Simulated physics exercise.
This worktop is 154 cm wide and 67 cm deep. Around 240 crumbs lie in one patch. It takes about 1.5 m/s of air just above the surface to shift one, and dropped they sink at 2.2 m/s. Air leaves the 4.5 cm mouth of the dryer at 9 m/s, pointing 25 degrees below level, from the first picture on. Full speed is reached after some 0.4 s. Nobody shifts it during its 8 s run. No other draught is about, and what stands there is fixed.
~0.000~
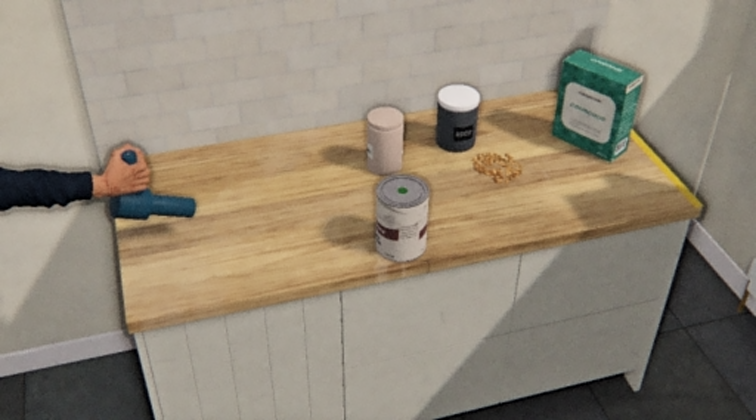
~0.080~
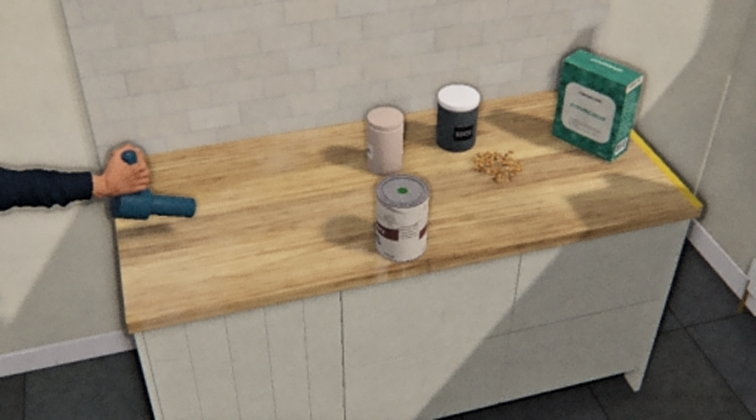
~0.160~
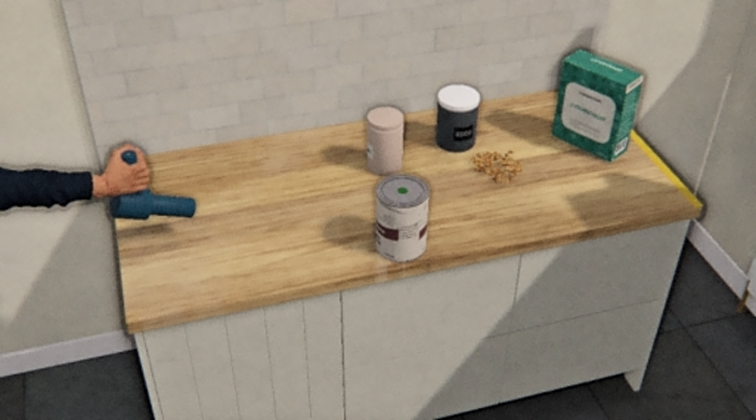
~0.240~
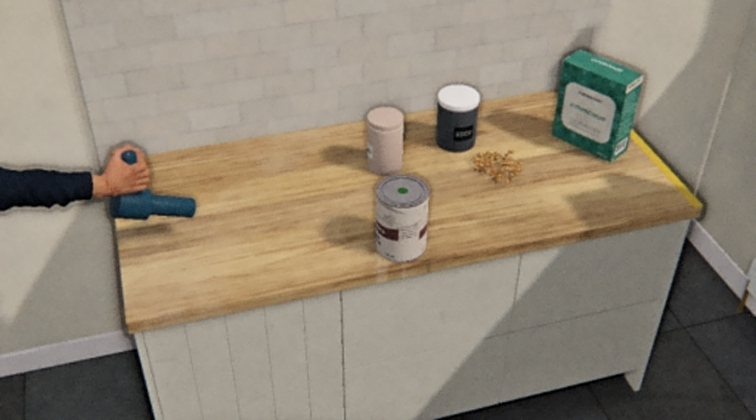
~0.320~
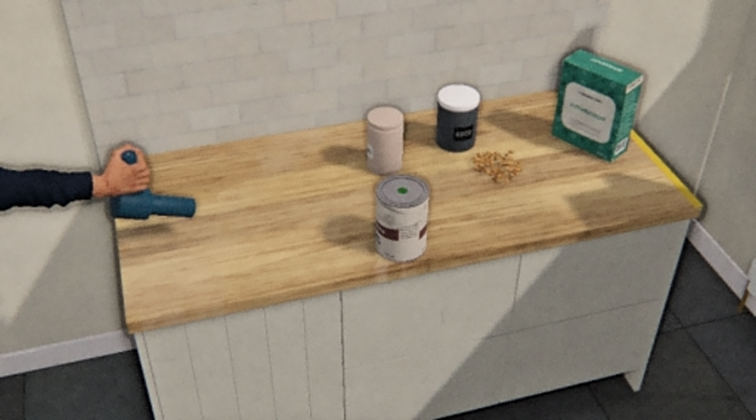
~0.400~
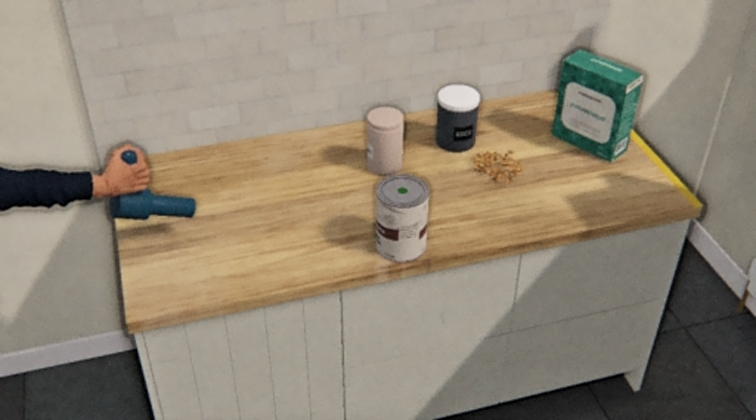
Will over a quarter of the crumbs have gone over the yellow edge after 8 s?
More than a quarter over the yellow edge: No.
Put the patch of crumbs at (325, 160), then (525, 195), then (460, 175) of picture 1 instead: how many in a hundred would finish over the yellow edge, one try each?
In turn about 50 %, 60 %, 10 %.
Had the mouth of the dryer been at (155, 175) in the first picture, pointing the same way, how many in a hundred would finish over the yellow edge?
It would be near 0 %.
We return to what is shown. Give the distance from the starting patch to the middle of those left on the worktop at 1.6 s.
About 25 cm.
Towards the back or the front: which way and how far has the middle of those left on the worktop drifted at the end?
Towards the back, some 5 cm.
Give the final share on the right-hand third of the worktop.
Near 100 %.
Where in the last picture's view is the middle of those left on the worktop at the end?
At about (573, 144).
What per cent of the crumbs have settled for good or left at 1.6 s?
Near 40 %.
After 1.6 s, 0 % are over the yellow edge; the middle of those still in play is near (573, 146); 41 % have settled or left.
After 2.6 s, 1 % are over the yellow edge; the middle of those still in play is near (573, 146); 45 % have settled or left.
After 4.4 s, 2 % are over the yellow edge; the middle of those still in play is near (573, 146); 51 % have settled or left.
After 8.0 s, at the end, 4 % are over the yellow edge; the middle of those still in play is near (573, 144).
